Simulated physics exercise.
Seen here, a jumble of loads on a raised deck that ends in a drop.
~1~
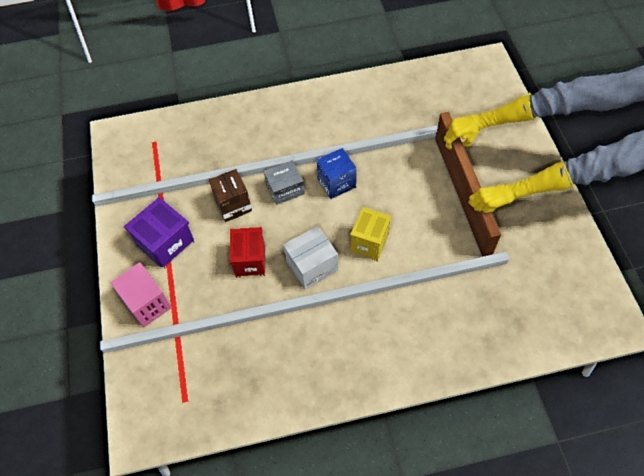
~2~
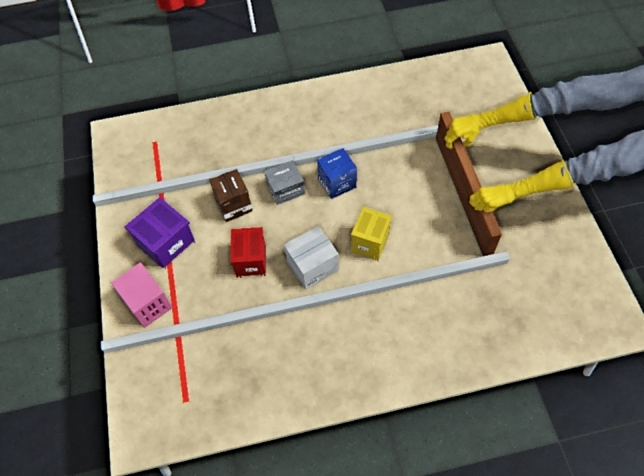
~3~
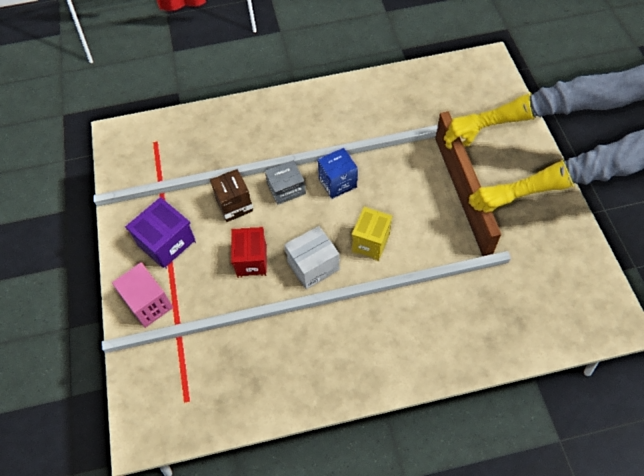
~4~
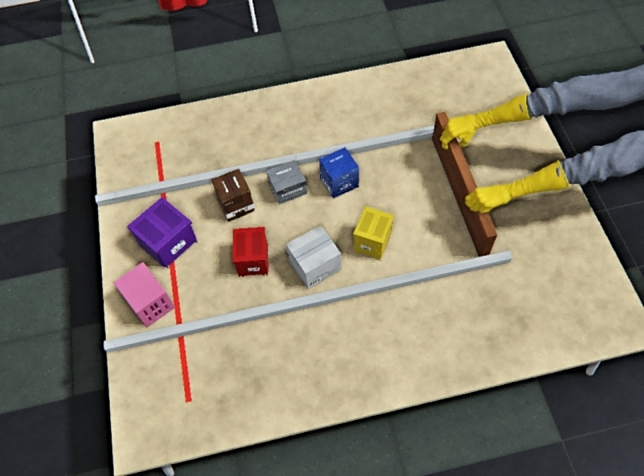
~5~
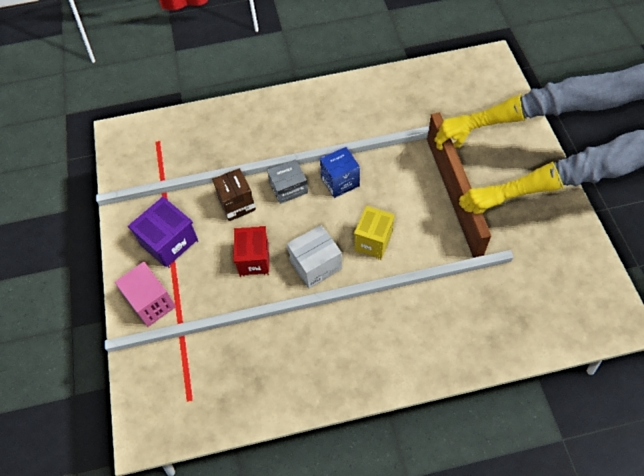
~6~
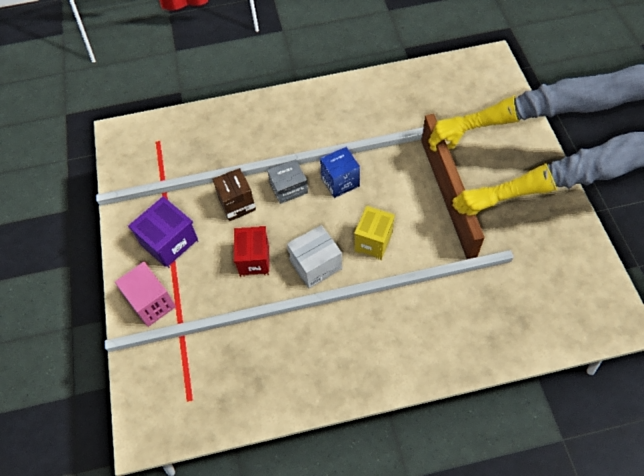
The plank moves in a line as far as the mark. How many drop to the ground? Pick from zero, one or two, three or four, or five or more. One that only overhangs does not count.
The number that fall off is one or two.
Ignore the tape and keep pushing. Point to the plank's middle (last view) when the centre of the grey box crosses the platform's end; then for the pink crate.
Near (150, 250) and (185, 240).
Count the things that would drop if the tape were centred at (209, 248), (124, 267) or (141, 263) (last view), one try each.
Try by try, 0, 5 and 5.
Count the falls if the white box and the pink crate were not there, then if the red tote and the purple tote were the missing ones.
First 1, then 2.
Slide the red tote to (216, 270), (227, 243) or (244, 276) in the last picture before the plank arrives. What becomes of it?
In turn it is lost; holds on; is lost.
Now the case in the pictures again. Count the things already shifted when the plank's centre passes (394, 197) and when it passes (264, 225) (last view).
At the one place 0, at the other 7.
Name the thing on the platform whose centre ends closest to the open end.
The purple tote ends nearest.
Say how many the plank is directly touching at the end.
That makes 3.
Soon after, none off yet; pink crate at rest near (146, 295); purple tote at rest near (165, 233); brown parcel at rest near (235, 195).
After that, none off yet; pink crate at rest near (146, 295); purple tote displaced a little near (155, 238); brown parcel displaced well along near (180, 204).
In the end, the number that fall off is one or two; gone, brown parcel and pink crate.
